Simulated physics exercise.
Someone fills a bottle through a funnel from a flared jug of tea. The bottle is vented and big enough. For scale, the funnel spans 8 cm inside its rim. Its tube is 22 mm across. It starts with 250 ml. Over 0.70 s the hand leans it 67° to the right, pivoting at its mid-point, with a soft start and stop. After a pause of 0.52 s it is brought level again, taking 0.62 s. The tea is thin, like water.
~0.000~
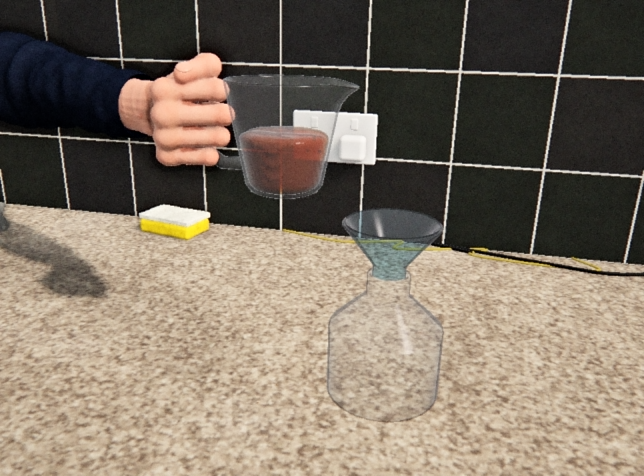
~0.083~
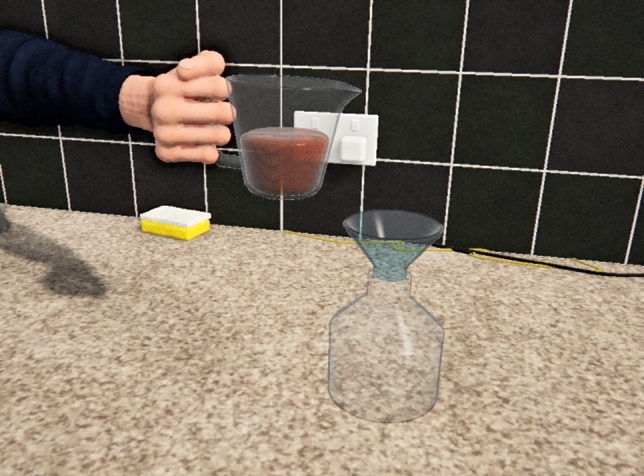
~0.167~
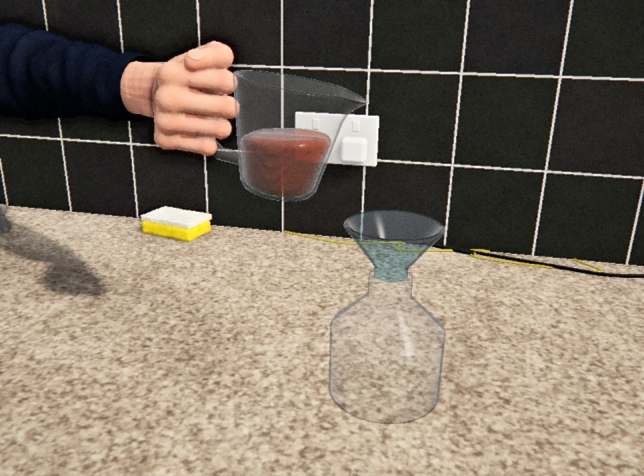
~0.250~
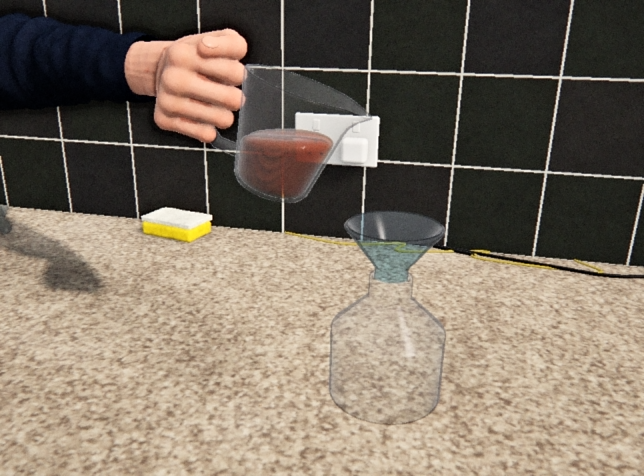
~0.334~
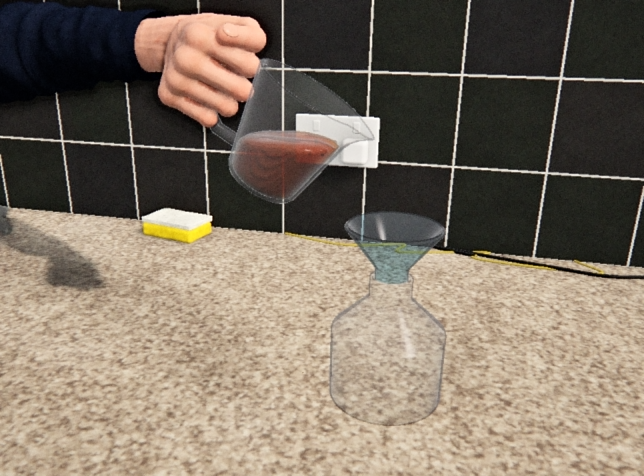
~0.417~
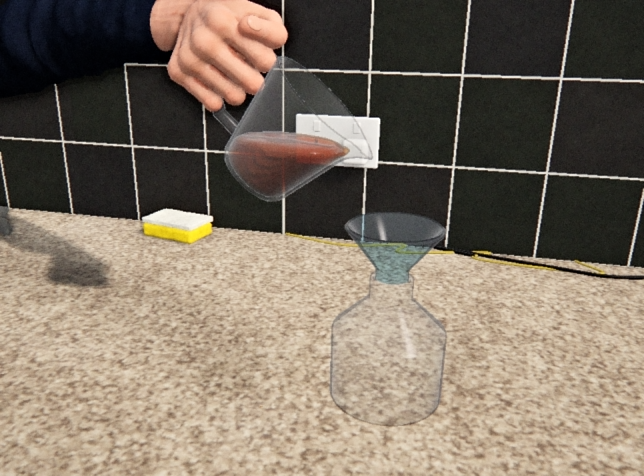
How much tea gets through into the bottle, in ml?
The bottle gets roughly 170 ml.
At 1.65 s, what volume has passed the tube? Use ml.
About 170 ml.
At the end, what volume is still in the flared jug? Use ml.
About 70 ml.
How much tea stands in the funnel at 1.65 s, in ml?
Close to 0 ml.
Then, 0.79 s in, the tilt is 67° and 30 ml has passed the tube, 30 ml is in the funnel, 160 ml in the flared jug and 0 ml has missed.
Then, 1.06 s in, the tilt is 67° and 100 ml has passed the tube, 35 ml is in the funnel, 100 ml in the flared jug and 0 ml has missed.
Then, 1.35 s in, the tilt is 60° and 150 ml has passed the tube, 10 ml is in the funnel, 80 ml in the flared jug and 0 ml has missed.
Then, 1.65 s in, the tilt is 14° and 170 ml has passed the tube, 0 ml is in the funnel, 75 ml in the flared jug and 0 ml has missed.
Finally, 170 ml has passed the tube, 0 ml is in the funnel, 75 ml in the flared jug and 0 ml has missed.
